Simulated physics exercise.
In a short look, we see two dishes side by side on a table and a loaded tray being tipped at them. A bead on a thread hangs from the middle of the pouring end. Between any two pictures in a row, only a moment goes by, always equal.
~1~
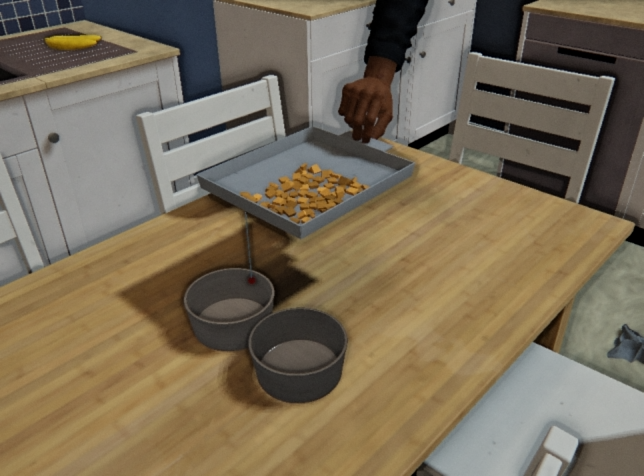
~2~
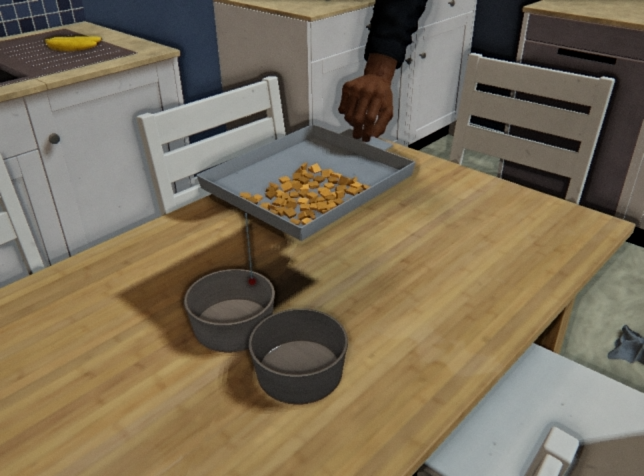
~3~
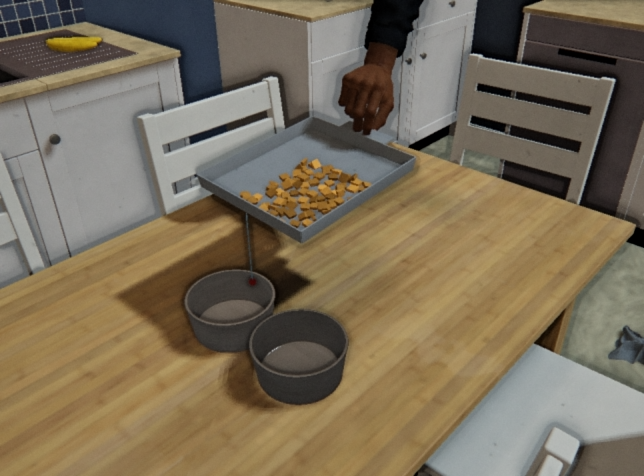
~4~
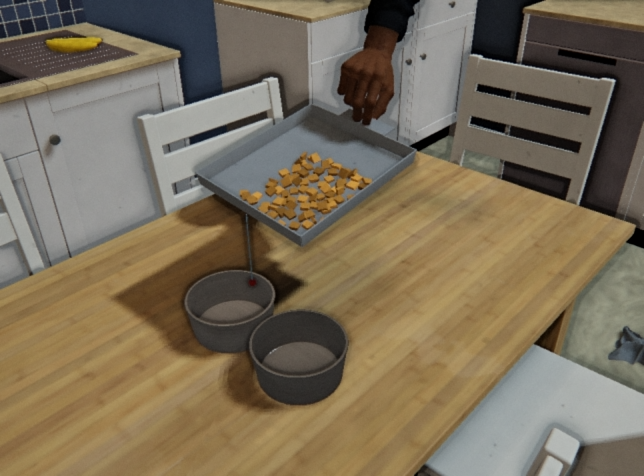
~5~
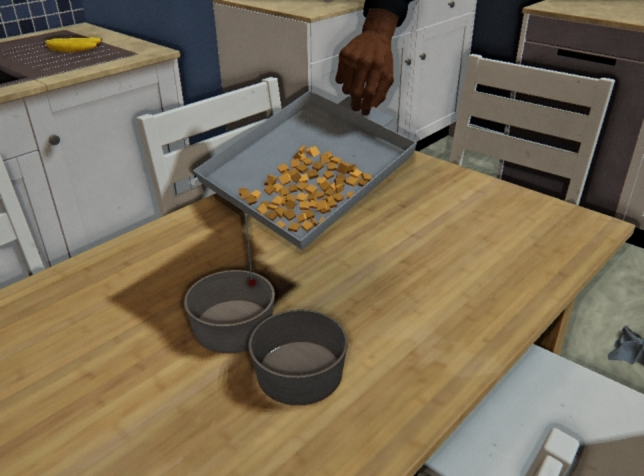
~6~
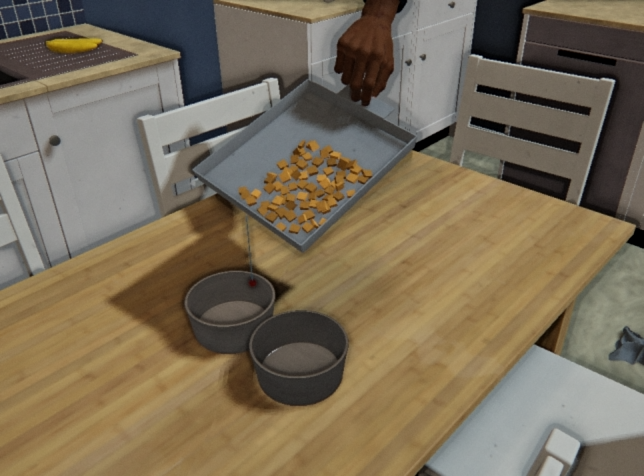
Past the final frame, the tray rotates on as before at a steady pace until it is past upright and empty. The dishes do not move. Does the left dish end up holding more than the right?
No.
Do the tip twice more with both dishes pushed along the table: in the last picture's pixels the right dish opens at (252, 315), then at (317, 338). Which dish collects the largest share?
The rightmost dish, then the rightmost dish.
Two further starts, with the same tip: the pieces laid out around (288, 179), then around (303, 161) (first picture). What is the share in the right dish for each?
First 50 %, then 70 %.
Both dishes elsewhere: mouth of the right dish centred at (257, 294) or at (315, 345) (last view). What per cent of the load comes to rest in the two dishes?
Trial 1 near 20 %, trial 2 near 70 %.
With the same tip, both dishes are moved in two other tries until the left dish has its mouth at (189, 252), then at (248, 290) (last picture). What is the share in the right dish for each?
About 0 and 80 per cent.
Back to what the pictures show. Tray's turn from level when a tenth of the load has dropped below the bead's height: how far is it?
Tilt: Around 85 degrees.
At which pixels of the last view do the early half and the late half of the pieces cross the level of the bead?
Points: About (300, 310), then about (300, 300).
Soon, tray tipped steeply; all on the tray.
A while on, tray tipped past a quarter turn; about a quarter on the tray; about a third in the right dish; a small part outside both; about a third in the air.
Towards the end, tray tipped past a quarter turn; most in the right dish; a stray few in the left dish; about a quarter outside both.
Finally, tray tipped past a quarter turn; most in the right dish; a stray few in the left dish; about a quarter outside both.
